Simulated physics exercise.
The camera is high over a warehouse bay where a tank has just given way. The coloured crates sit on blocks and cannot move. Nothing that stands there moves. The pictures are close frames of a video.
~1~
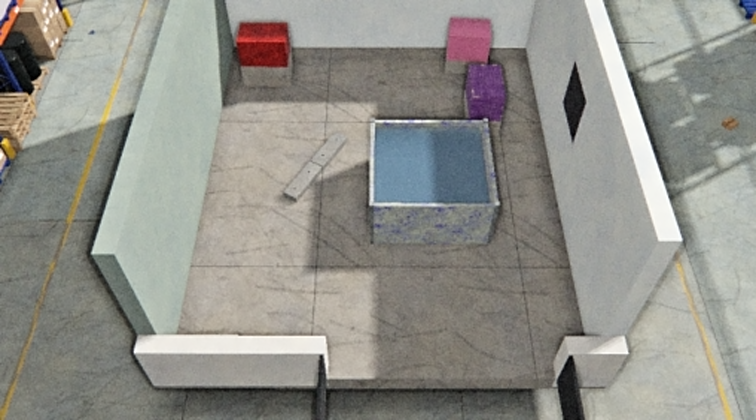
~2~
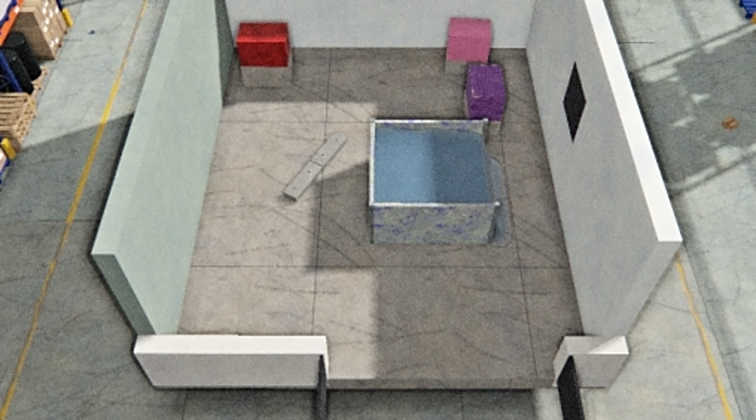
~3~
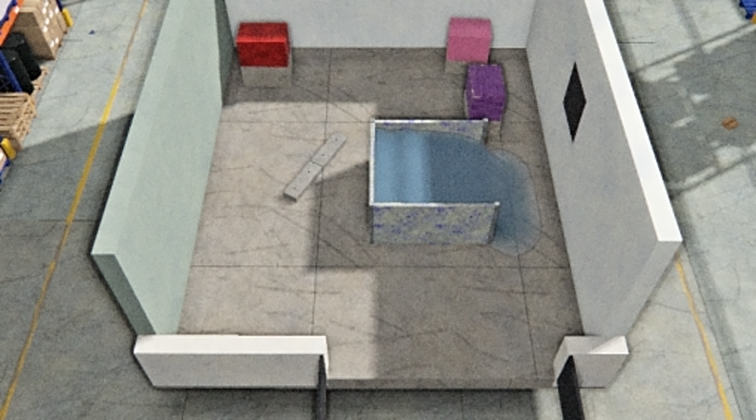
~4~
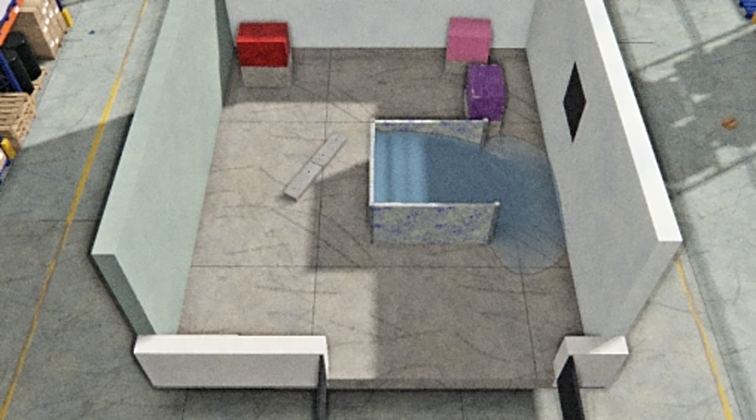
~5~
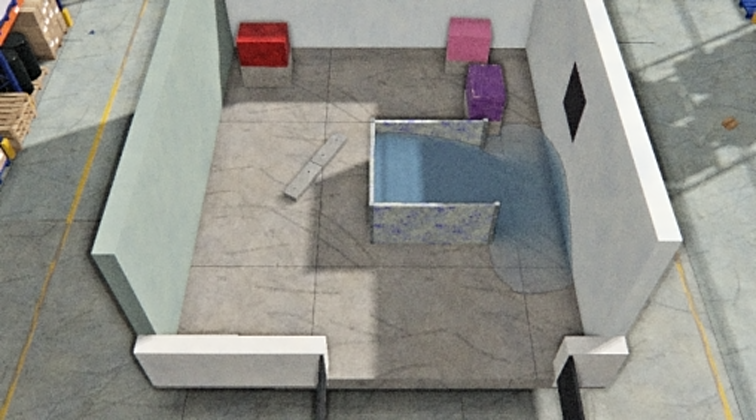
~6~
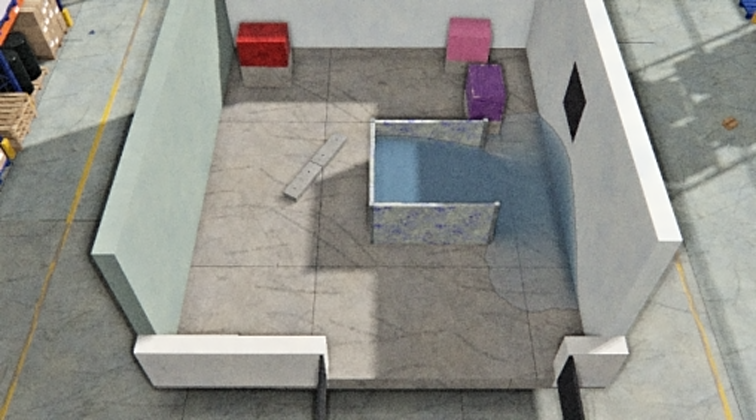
We see a water tank standing in a walled warehouse bay near red, pink and purple boxes; its right side opens and water pours out, spreading across the floor to the right-hand wall and washing up against it.
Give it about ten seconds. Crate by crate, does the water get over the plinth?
The red crate escapes dry; the purple crate escapes dry; the pink crate is wetted.
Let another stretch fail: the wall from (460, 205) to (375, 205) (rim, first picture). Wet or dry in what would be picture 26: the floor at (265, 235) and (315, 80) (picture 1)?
One after the other: Awash, clear.
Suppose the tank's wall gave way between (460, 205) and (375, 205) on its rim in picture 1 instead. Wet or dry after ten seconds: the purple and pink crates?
One by one: The purple crate is spared, the pink crate is safe.
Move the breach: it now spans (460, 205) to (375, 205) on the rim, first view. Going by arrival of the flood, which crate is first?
I say the one in red.
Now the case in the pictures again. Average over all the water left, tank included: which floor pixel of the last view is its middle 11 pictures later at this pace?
Near (499, 185).
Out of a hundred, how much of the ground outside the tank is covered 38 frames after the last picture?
Some 85 per cent.
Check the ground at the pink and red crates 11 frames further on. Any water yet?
My reading: Pink: Already wet; red: Untouched.
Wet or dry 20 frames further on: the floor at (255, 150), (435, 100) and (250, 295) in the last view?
One after the other: Not flooded, awash, dry.
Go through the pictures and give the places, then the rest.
The first frame shows the water tank at (431, 164) is whole and still.
In the second frame, the front is at a hidden place, out from the gap at (484, 186).
In the third frame, the front is at (519, 251), out from the gap at (483, 189).
In the fourth frame, water pours out at (483, 191) and has run to (548, 159).
In the fifth frame, water pours out at (483, 191) and has run to (543, 133).
In the sixth frame, water pours out at (483, 192) and has run to (539, 113).
A moment on, water covers 20 % of the floor; the red crate not reached, the purple crate water round its plinth, the pink crate water round its plinth.
Next, water covers 30 % of the floor; the red crate not reached, the purple crate water round its plinth, the pink crate water round its plinth.
Then, water covers 50 % of the floor; the red crate water round its plinth, the purple crate water round its plinth, the pink crate water round its plinth.
Later, water covers 85 % of the floor; the red crate water round its plinth, the purple crate water round its plinth, the pink crate water round its plinth.
In the end, water covers 95 % of the floor; the red crate stayed above the water, the purple crate stayed above the water, the pink crate was topped.
